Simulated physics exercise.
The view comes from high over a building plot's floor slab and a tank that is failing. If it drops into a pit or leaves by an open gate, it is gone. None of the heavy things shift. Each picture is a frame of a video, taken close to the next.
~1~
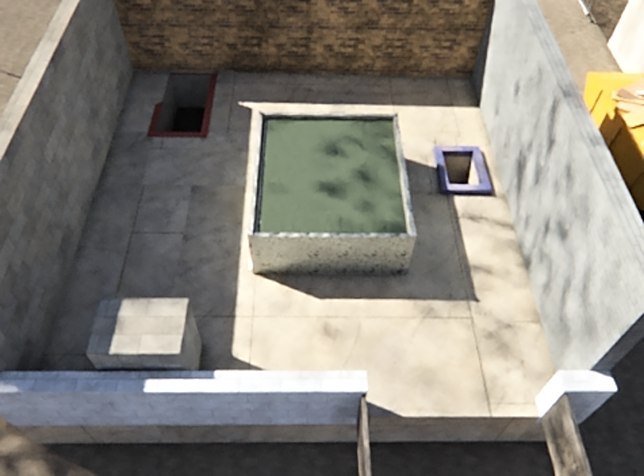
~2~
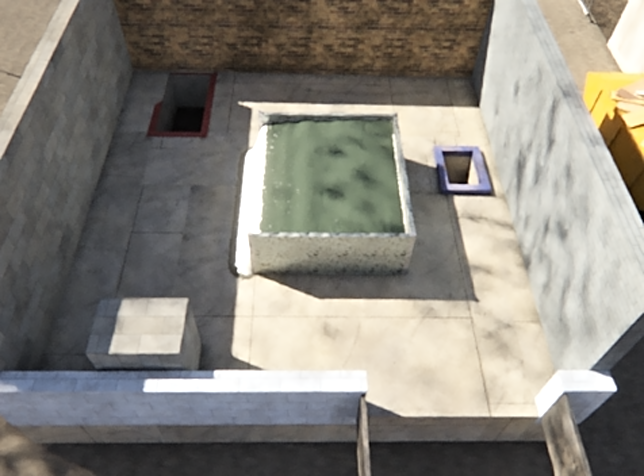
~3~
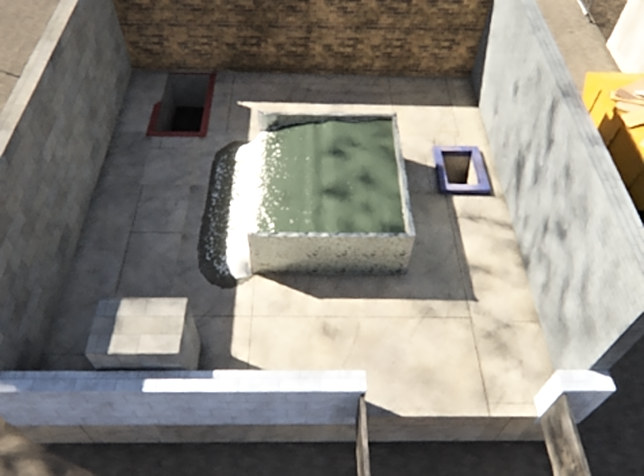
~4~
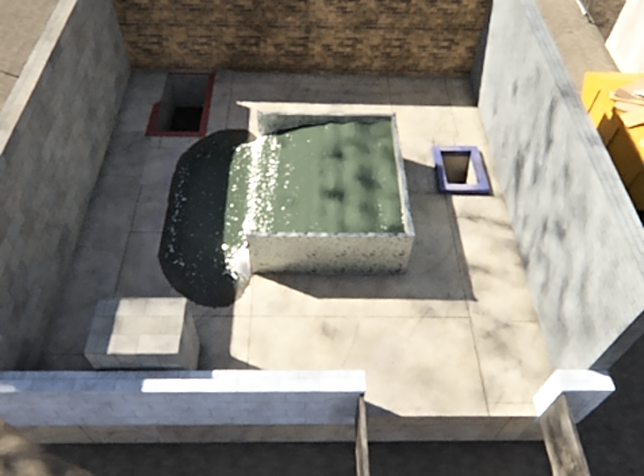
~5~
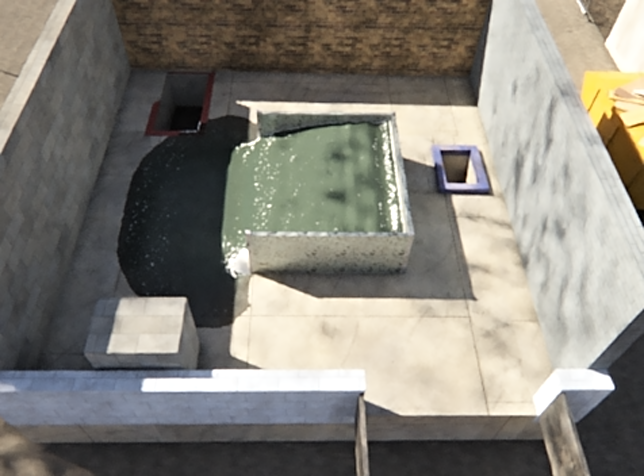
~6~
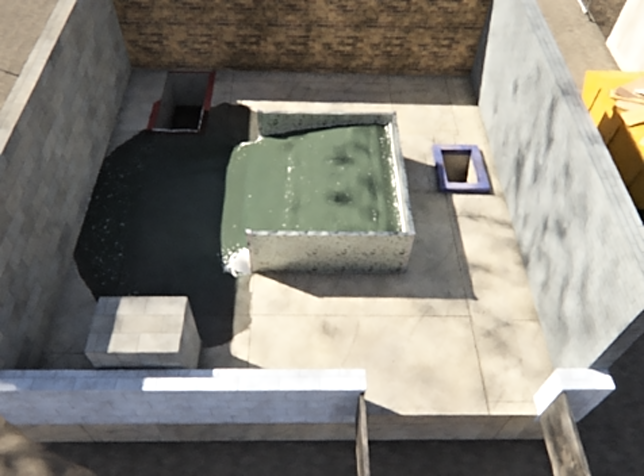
To begin with, an open tank of green water stands whole and still on a pale, walled floor slab. Water then pours out over its left side in a white, foaming edge. A dark sheet spreads leftward across the slab, widening until it reaches the left wall, the red-edged opening and the pale block.
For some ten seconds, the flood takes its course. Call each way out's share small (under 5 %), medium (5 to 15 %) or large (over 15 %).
Small, medium or large: The gate gets a medium share; the red pit gets a large share; the blue pit gets a small share.
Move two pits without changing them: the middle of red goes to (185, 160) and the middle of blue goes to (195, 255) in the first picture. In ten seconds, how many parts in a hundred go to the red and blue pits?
Per cent: Red 50, blue 15.
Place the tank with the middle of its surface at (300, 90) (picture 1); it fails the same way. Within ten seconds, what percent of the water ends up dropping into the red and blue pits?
Estimated shares - red: Some 70 in a hundred; blue: Some 0 in a hundred.
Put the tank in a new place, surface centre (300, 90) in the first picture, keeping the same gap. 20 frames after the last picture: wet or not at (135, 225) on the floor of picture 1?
There: Flooded.
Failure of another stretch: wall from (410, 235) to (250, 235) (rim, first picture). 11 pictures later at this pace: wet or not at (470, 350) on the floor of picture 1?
At that point: Swamped.
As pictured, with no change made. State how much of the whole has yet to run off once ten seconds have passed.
Around 54 percent.
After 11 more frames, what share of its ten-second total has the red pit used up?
Near 15 in a hundred.
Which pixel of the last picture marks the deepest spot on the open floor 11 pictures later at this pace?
Around (30, 395).
A moment on, water covers 30 % of the floor; the gate 0 %, the red pit 2 %, the blue pit 0 %.
Next, water covers 35 % of the floor; the gate 0 %, the red pit 5 %, the blue pit 0 %.
Then, water covers 45 % of the floor; the gate 0 %, the red pit 18 %, the blue pit 0 %.
Later, water covers 70 % of the floor; the gate 2 %, the red pit 30 %, the blue pit 0 %.
In the end, water covers 95 % of the floor; the gate 8 %, the red pit 38 %, the blue pit 0 %.
